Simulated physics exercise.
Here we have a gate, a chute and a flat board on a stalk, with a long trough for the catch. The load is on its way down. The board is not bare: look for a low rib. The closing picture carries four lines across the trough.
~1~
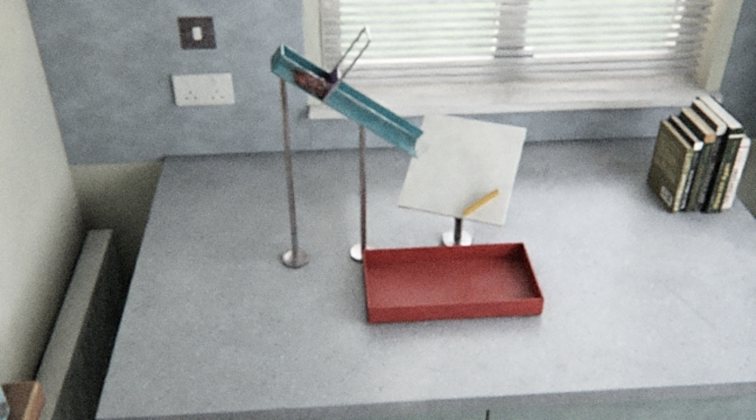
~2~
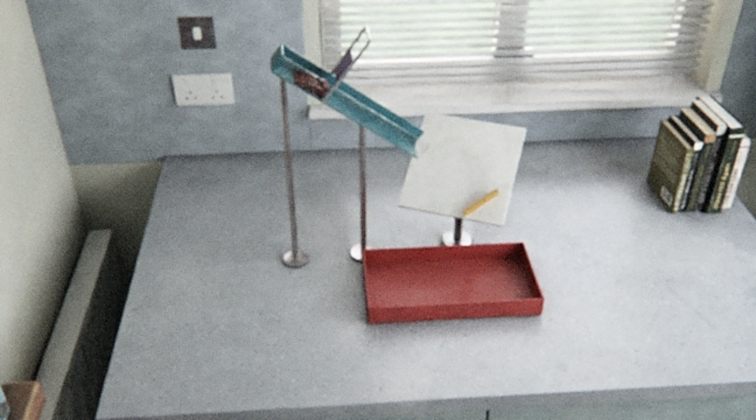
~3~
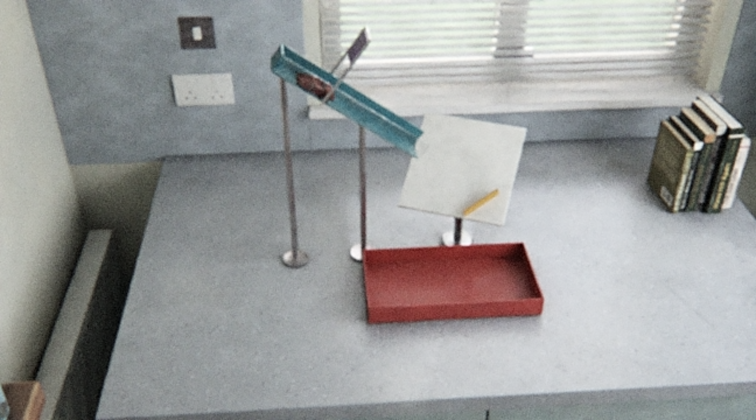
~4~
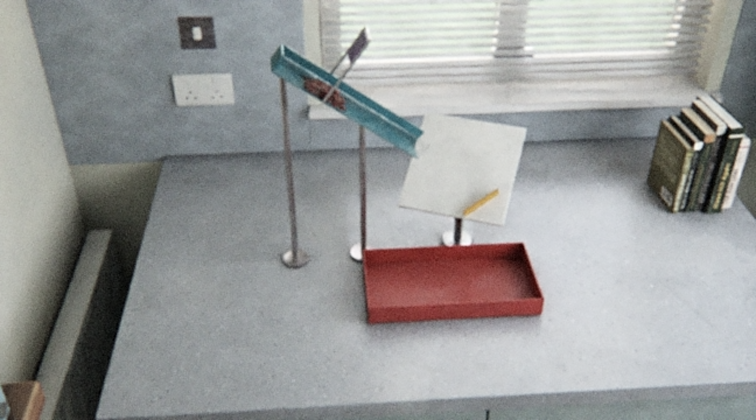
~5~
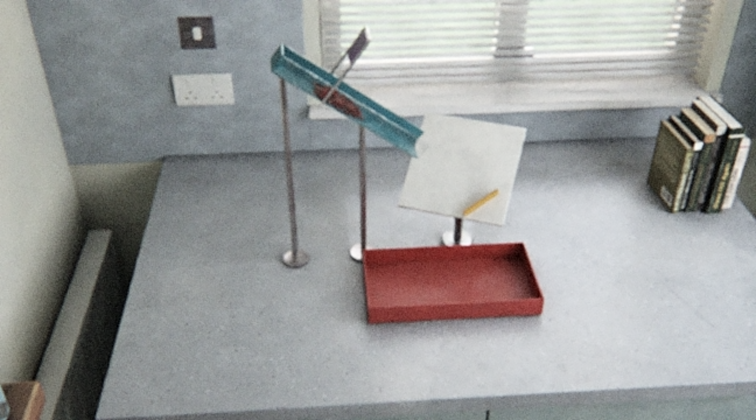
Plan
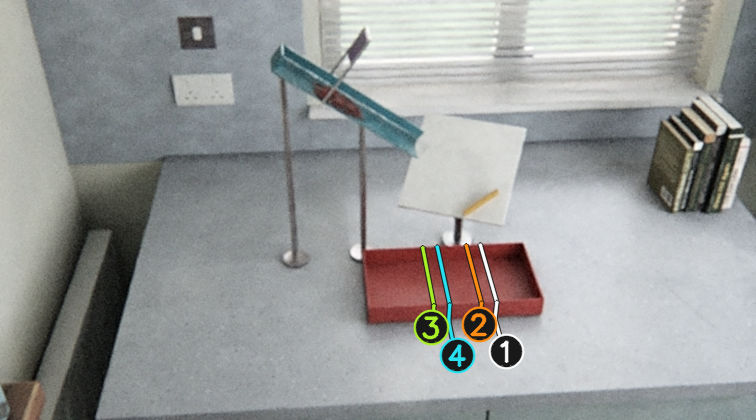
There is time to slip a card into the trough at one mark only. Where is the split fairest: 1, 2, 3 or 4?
It is 4.
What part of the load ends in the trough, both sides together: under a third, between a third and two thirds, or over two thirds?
About that: Over two thirds.
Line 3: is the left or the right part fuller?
Right.
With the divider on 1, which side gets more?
Left.
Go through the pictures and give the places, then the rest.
In the first frame, load behind the gate near (314, 82), kidney beans; lip of the chute near (415, 152), sloping fairly steeply.
In the second frame, middle of the board near (462, 167), tilted fairly steeply; middle of its low edge near (449, 215); of its high edge near (475, 120).
In the third frame, front corners of the trough near (369, 308) and (544, 299), empty; front of the load near (331, 97).
In the fourth frame, middle of the load near (328, 92); its front near (344, 108), close to a quarter of the way to the lip; rib from (498, 189) to (464, 212).
In the fifth frame, middle of the load near (339, 100); its front near (362, 119), close to a third of the way to the lip.
On the marked copy, line 1 crosses the front rim at (496, 301); line 2 crosses the front rim at (481, 302); line 3 crosses the front rim at (433, 304); line 4 crosses the front rim at (449, 303).
Choosing 1, of what is caught, all but a few on the left of the divider, a small share on the right.
Choosing 2, of what is caught, all but a few on the left of the divider, a small share on the right.
Choosing 3, of what is caught, a small share on the left of the divider, all but a few on the right.
Choosing 4, of what is caught, close to a third on the left of the divider, close to two thirds on the right.
